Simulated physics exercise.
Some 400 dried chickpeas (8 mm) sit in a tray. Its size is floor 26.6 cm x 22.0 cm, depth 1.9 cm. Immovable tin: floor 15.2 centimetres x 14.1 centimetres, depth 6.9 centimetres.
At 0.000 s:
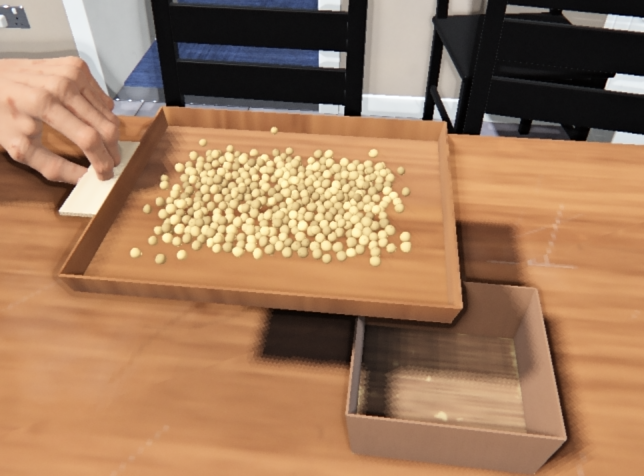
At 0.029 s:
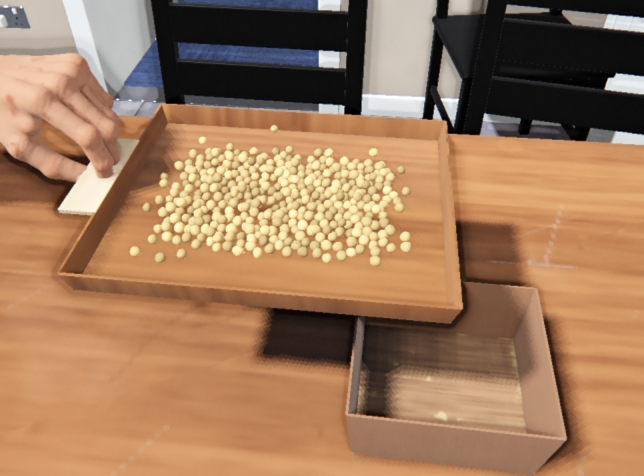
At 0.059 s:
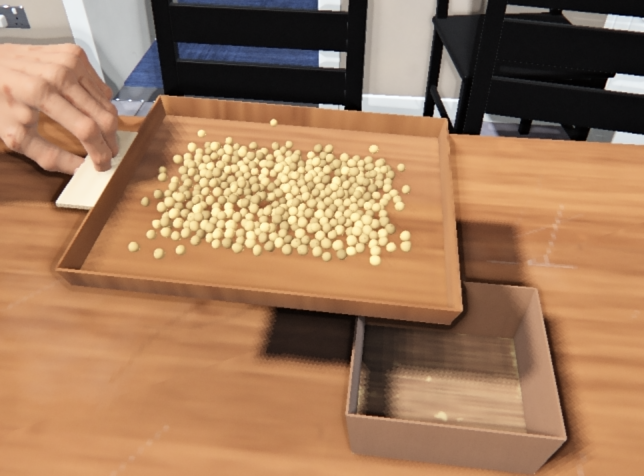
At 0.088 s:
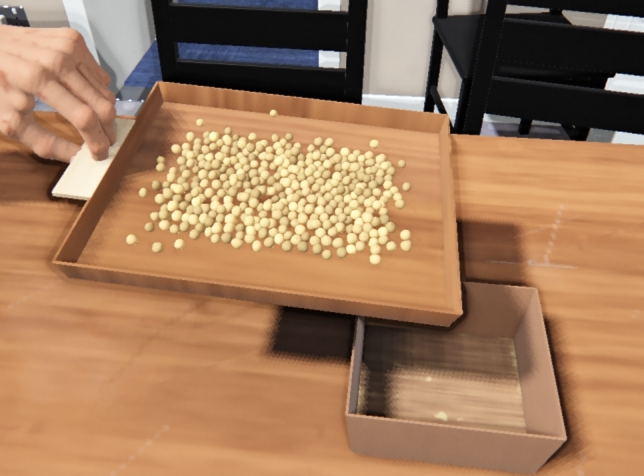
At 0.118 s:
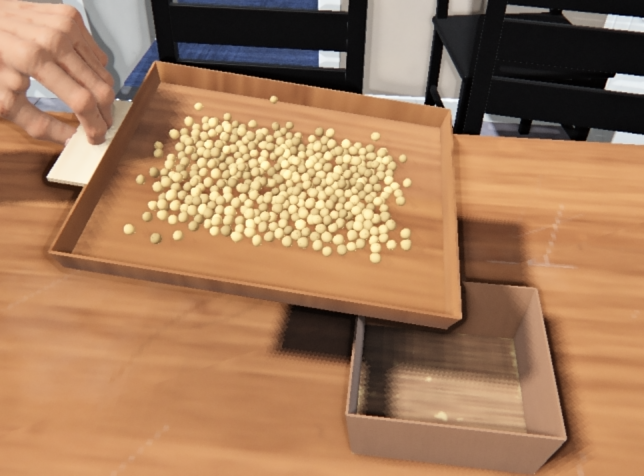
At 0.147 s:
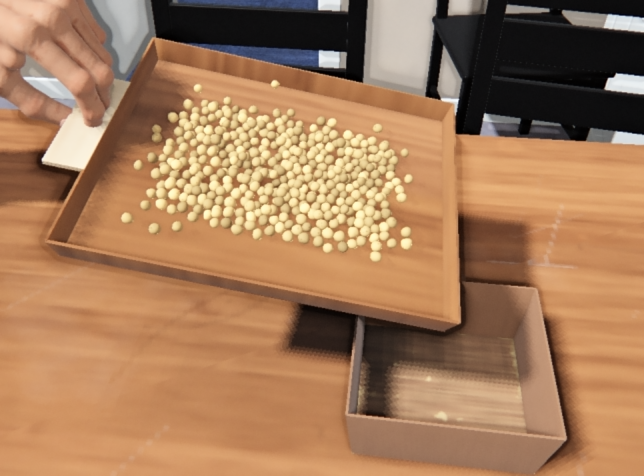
To begin with, a shallow wooden tray of small, round, pale yellow chickpeas sits nearly level above a table, with a hand holding a light tab at its left and an open box below right. The hand then raises the left side, slowly and then faster, slanting the tray toward the front right.
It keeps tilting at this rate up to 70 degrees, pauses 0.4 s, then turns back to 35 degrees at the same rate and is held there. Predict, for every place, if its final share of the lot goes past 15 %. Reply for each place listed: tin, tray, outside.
Tin - goes past; tray - goes past; outside everything - goes past.
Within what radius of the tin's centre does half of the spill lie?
Some 18 centimetres.
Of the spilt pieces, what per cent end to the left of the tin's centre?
Share of spill: Around 20 per cent.
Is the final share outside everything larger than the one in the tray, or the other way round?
The larger share ends up outside everything.
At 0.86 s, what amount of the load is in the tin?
It's close to 45 in a hundred by then.
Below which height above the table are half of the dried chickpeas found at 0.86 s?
Roughly 2 centimetres above the table.
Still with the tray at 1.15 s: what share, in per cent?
Load share: Near 20 in a hundred.
After 0.53 s, tilt 70 degrees; tray 90 %, in the air 10 %; middle of all pieces near (406, 278).
After 0.86 s, tilt 70 degrees; tin 45 %, tray 25 %, outside 30 %; middle of all pieces near (472, 430).
After 1.15 s, tilt 47 degrees; tin 45 %, tray 20 %, outside 30 %; middle of all pieces near (478, 431).
Then, at 1.43 s, tilt 35 degrees; tin 45 %, tray 20 %, outside 30 %; middle of all pieces near (476, 428).
At rest (1.7 s), tin 45 %, tray 20 %, outside 30 %.
